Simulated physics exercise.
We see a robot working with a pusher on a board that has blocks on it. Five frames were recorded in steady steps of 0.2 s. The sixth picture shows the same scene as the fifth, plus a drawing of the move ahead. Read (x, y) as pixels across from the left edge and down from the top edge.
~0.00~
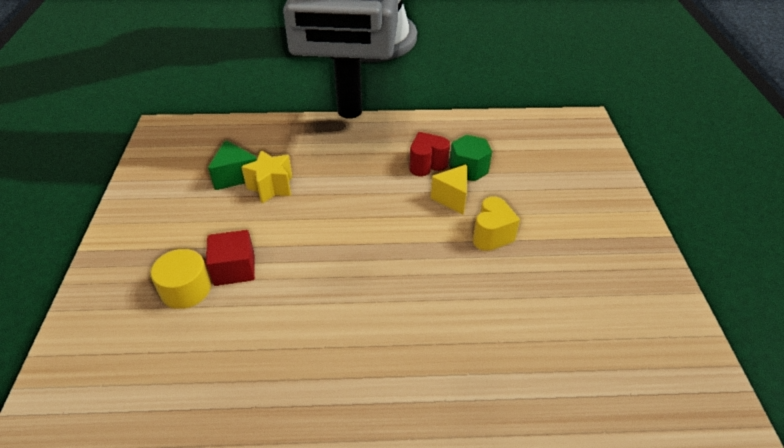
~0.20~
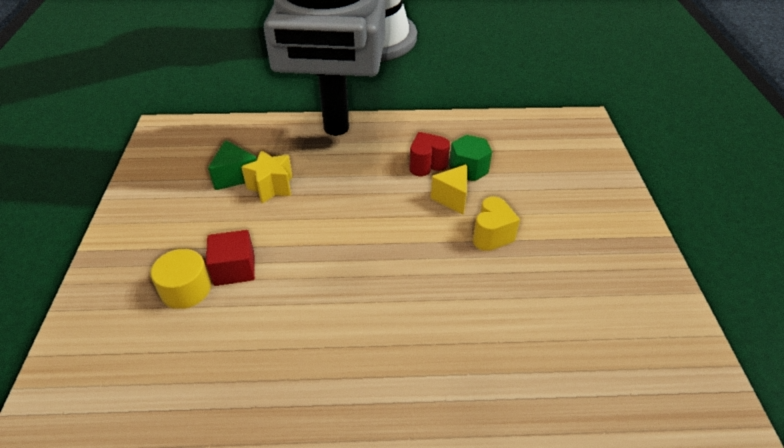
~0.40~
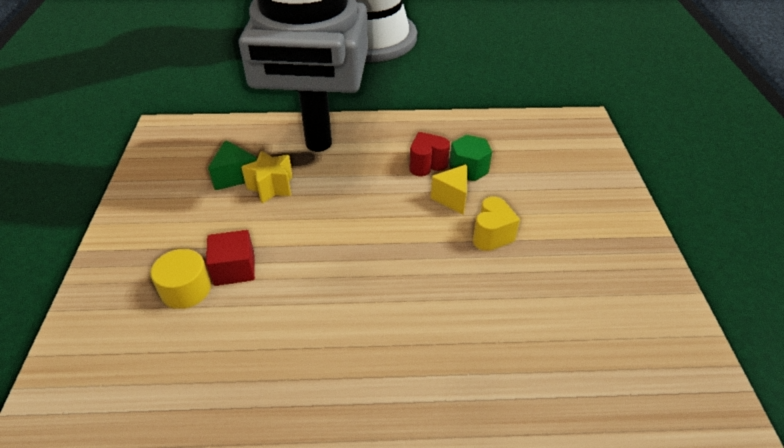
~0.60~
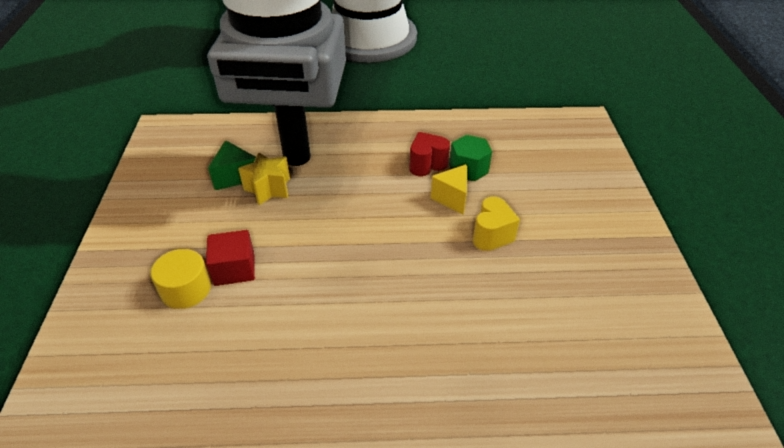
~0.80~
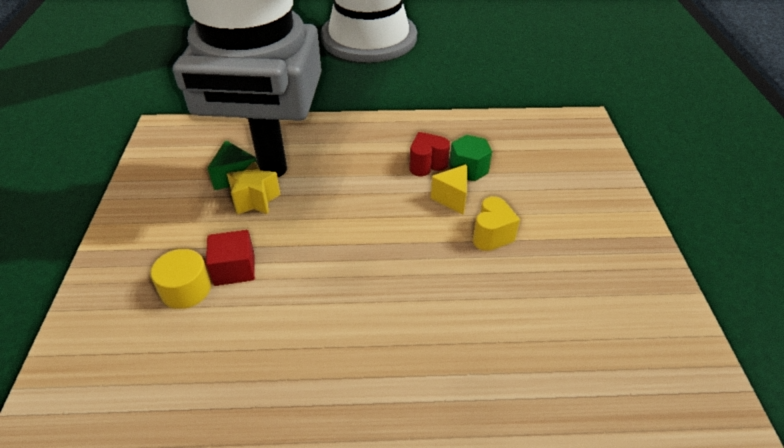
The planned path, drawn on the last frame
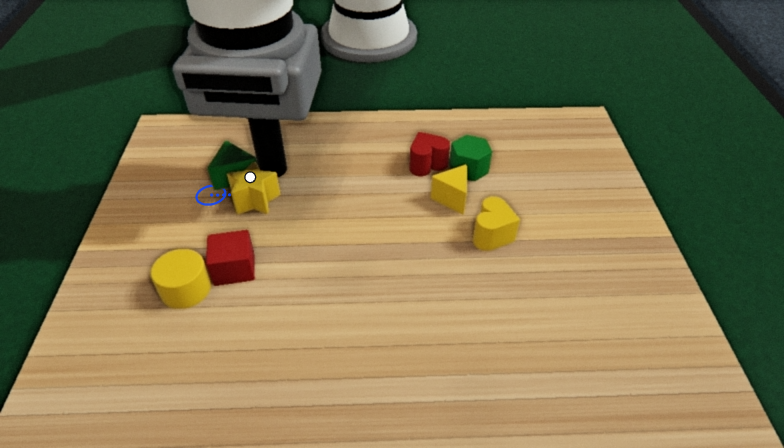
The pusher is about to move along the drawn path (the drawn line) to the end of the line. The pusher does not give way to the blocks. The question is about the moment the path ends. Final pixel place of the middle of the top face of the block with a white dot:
Near (214, 194).
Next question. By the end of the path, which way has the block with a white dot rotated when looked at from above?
It turns round anticlockwise.
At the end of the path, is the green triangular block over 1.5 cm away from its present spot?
My answer is no.
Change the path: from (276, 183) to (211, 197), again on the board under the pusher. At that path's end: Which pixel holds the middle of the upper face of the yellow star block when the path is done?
Most likely (218, 193).
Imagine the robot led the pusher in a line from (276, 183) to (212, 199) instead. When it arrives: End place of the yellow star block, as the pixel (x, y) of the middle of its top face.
Located at (215, 196).
Drawn move, from (276, 183) through (255, 191) and (233, 195) to (211, 195); the dot is on the yellow star block.
What follows on the original path. Halfway along, pusher (241, 180); yellow star block (224, 191), turned 20° anticlockwise.
At the end, pusher (207, 182); green triangular block (225, 153), turned 15° clockwise; yellow star block (214, 193), turned 50° anticlockwise.
